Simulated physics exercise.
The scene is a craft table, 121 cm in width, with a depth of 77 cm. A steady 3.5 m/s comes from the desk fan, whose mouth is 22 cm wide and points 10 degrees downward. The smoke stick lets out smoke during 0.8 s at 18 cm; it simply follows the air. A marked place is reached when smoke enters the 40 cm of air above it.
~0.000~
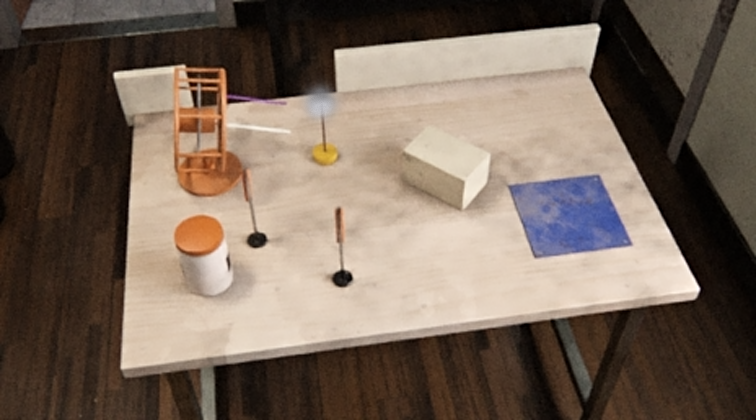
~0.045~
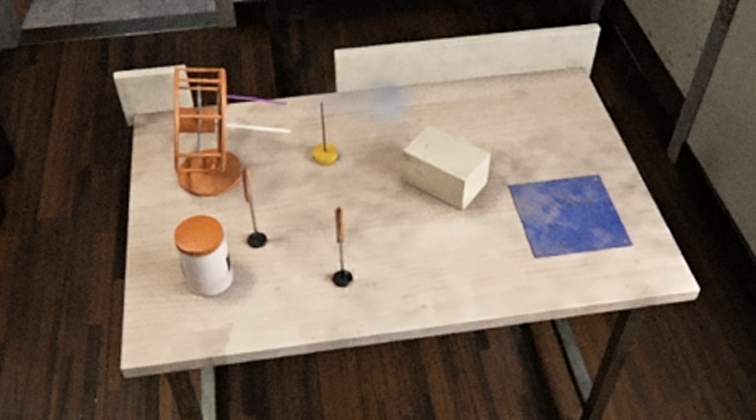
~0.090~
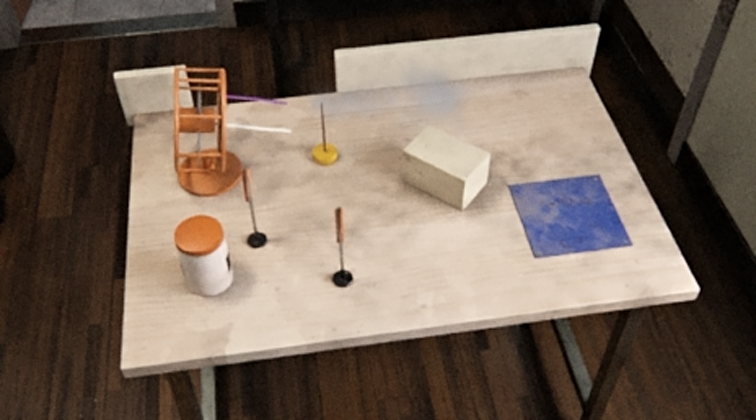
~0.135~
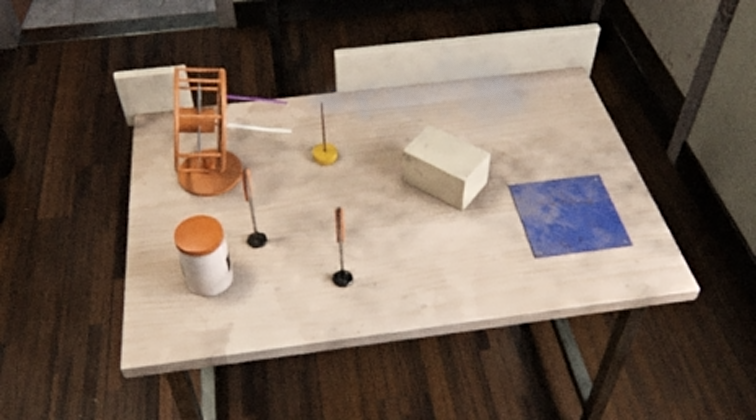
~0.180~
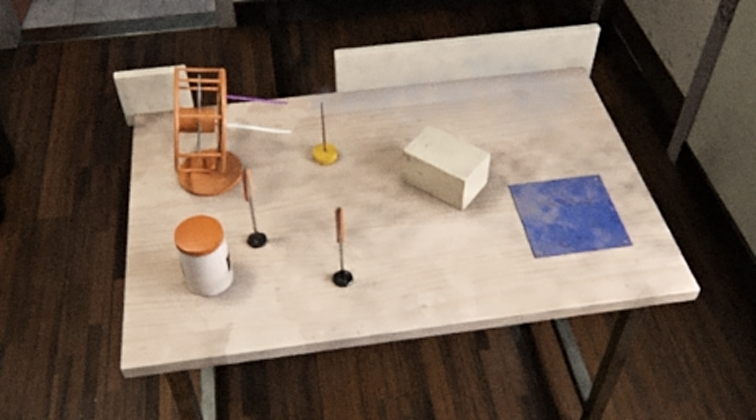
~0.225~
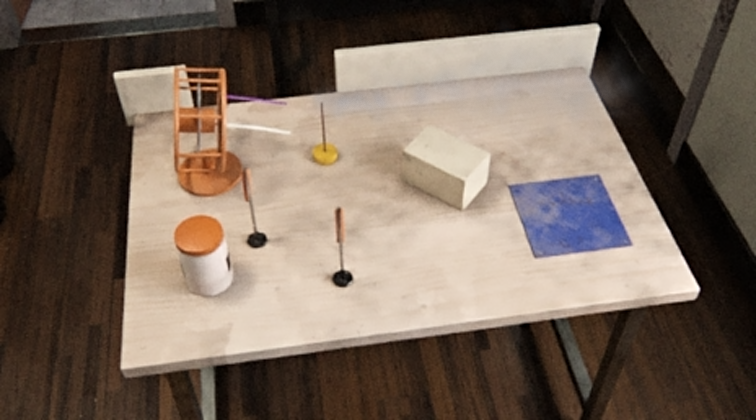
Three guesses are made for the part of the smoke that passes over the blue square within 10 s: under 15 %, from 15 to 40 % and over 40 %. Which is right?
Over the blue square: Not even 15 %.
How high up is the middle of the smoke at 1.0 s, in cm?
About 16 cm.
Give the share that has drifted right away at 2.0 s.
Near 100 %.
By 1.0 s, 2 % has passed over the blue square; 72 % has left the area, and the middle of the rest is near (655, 71).
By 2.0 s, 2 % has passed over the blue square; 99 % has left the area.
By 4.0 s, 2 % has passed over the blue square; 100 % has left the area.
By 10.0 s, 2 % has passed over the blue square; 100 % has left the area.
